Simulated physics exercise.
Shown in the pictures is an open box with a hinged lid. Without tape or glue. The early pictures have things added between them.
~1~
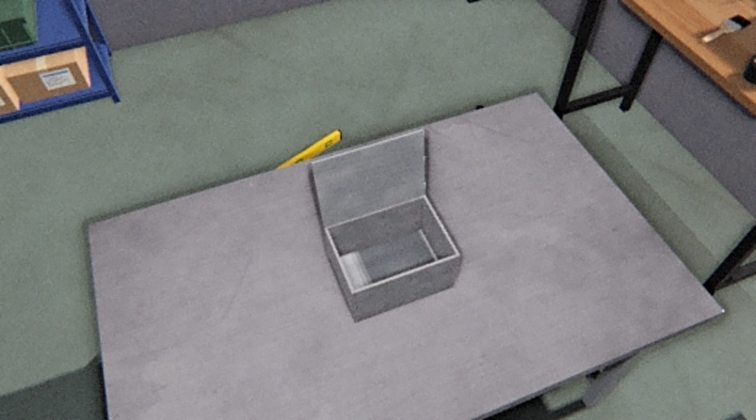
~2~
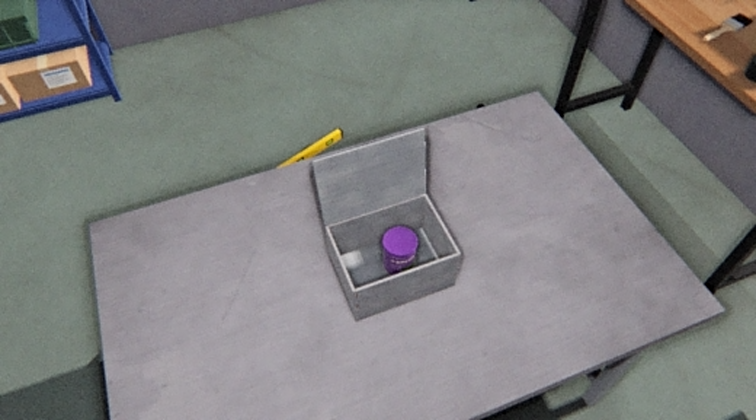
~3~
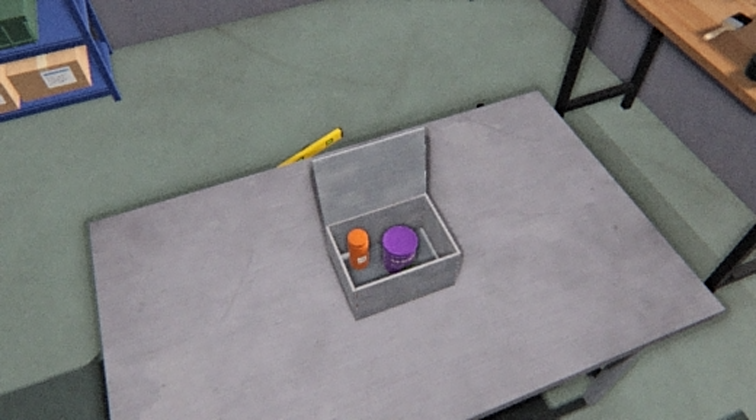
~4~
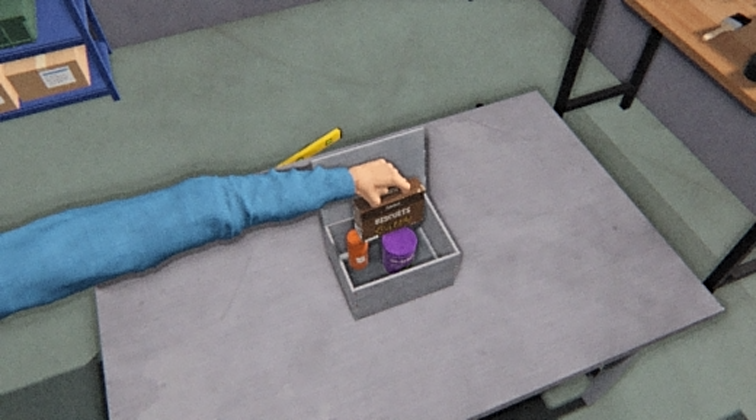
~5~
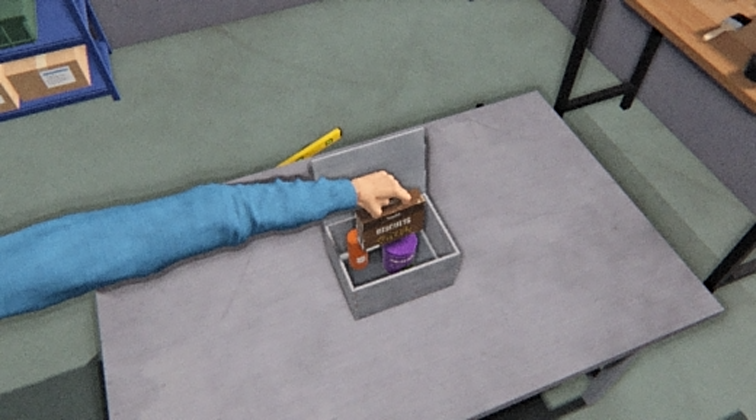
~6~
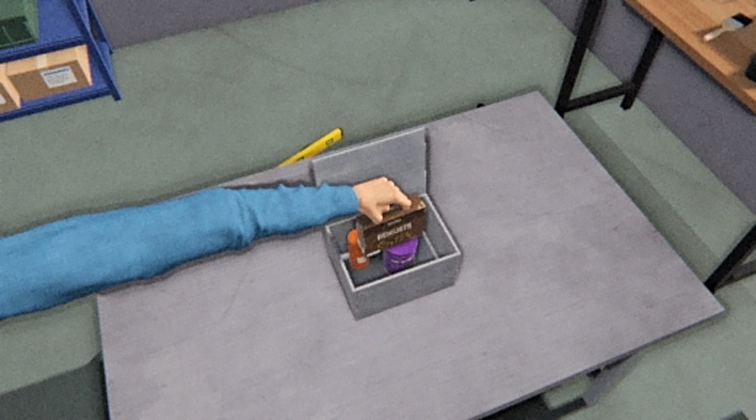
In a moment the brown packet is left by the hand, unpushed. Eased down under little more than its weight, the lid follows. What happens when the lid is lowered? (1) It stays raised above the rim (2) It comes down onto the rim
1, it stays raised above the rim.
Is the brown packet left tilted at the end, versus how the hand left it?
Result: The brown packet leans over.
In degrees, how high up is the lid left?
It stays some 14° above the rim.
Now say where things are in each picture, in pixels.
The last thing is not in view yet, in the first frame.
The last thing is not in view yet, in the second frame.
The last thing is not in view yet; orange shaker (358, 250), in the third frame.
Still above its spot; brown packet (389, 211); orange shaker (358, 250), in the fourth frame.
Still above its spot; brown packet (390, 221); orange shaker (358, 250), in the fifth frame.
Put in, still held; brown packet (391, 226); orange shaker (358, 250), in the sixth frame.
Then, 1.30 s after the last picture, lid 79° above the rim; brown packet tipped 5° from how it was near (391, 229).
Then, 1.90 s after the last picture, lid 36° above the rim; brown packet tipped 32° from how it was near (396, 238).
Then, 2.10 s after the last picture, lid 13° above the rim; brown packet tipped 71° from how it was near (402, 254).
At rest, lid 14° above the rim; tipped over in the box, brown packet; the other 2 in place. Seen from the same camera at the end, brown packet near (402, 254).
